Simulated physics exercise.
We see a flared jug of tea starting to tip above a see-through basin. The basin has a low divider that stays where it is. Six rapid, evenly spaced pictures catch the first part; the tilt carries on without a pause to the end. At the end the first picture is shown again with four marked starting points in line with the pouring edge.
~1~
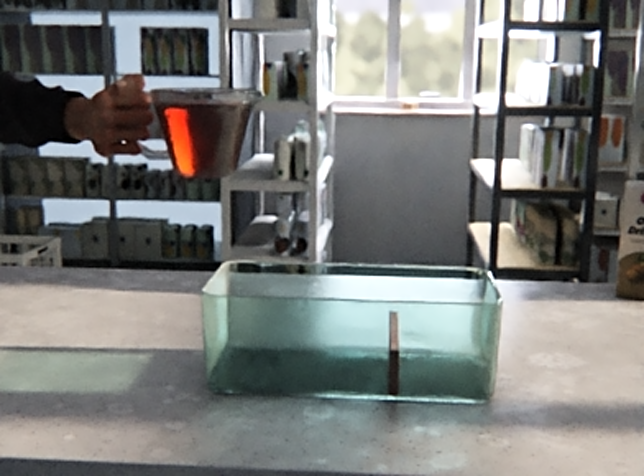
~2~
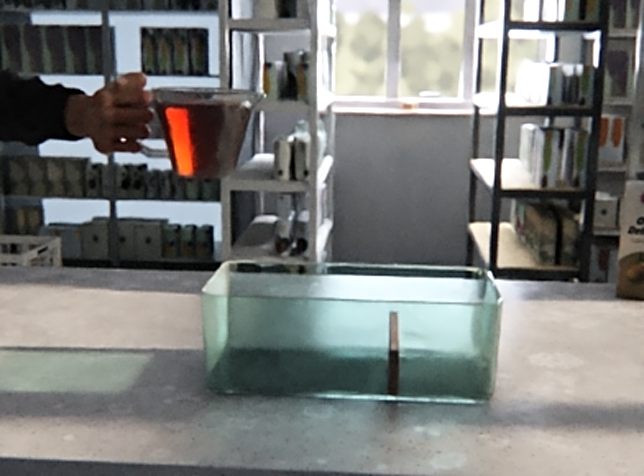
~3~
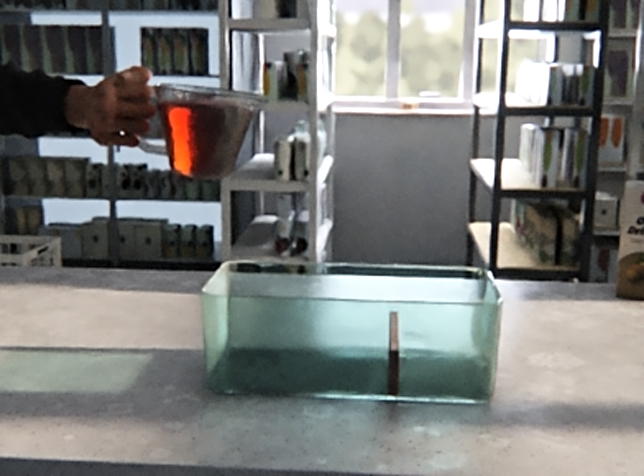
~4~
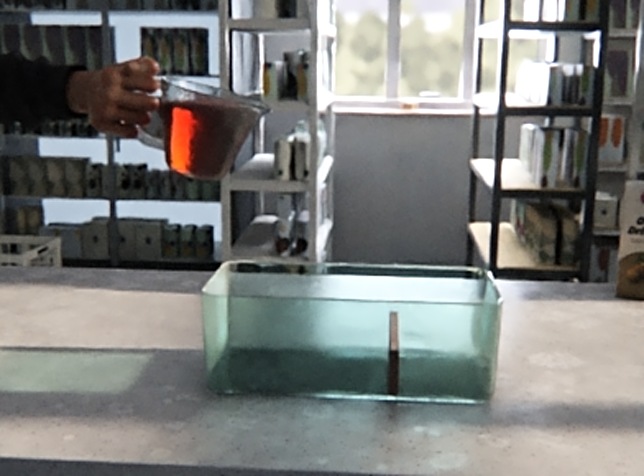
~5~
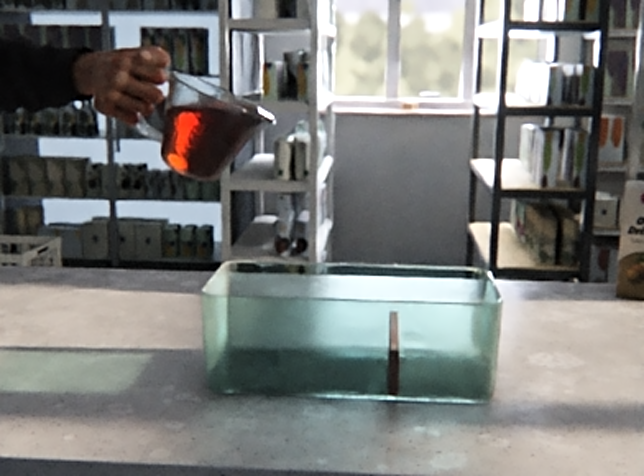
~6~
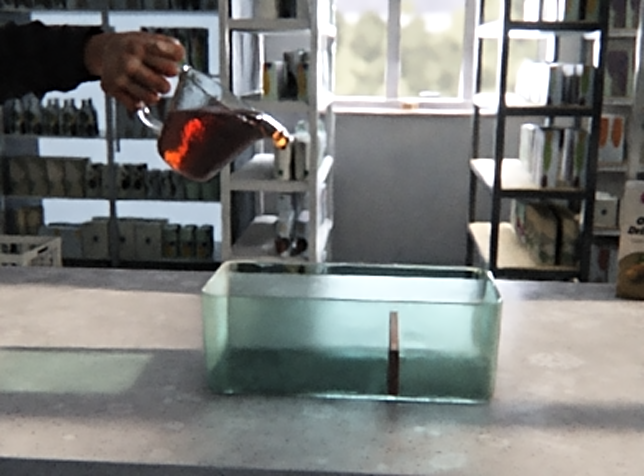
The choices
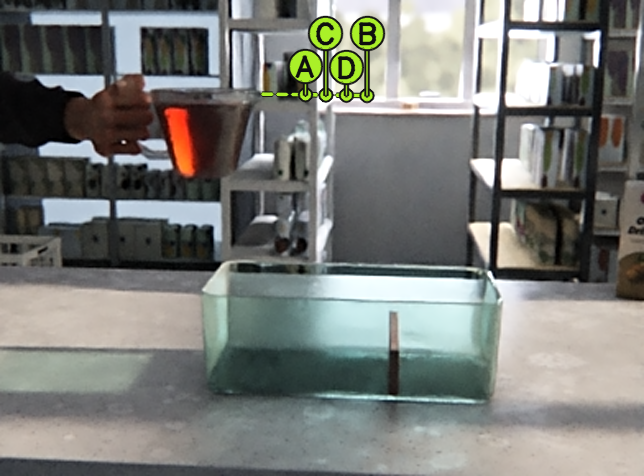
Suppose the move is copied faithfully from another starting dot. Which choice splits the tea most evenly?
It is D.
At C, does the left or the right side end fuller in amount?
More ends on the left.
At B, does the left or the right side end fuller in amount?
The right side.
In lime, A at (305, 94); B at (367, 95); C at (325, 95); D at (346, 95).
For spot A, about 92 % ends left of the wall and 3 % right of it; 5 % is lost outside.
For spot B, about 16 % ends left of the wall and 83 % right of it.
For spot C, about 78 % ends left of the wall and 20 % right of it.
For spot D, about 45 % ends left of the wall and 54 % right of it.
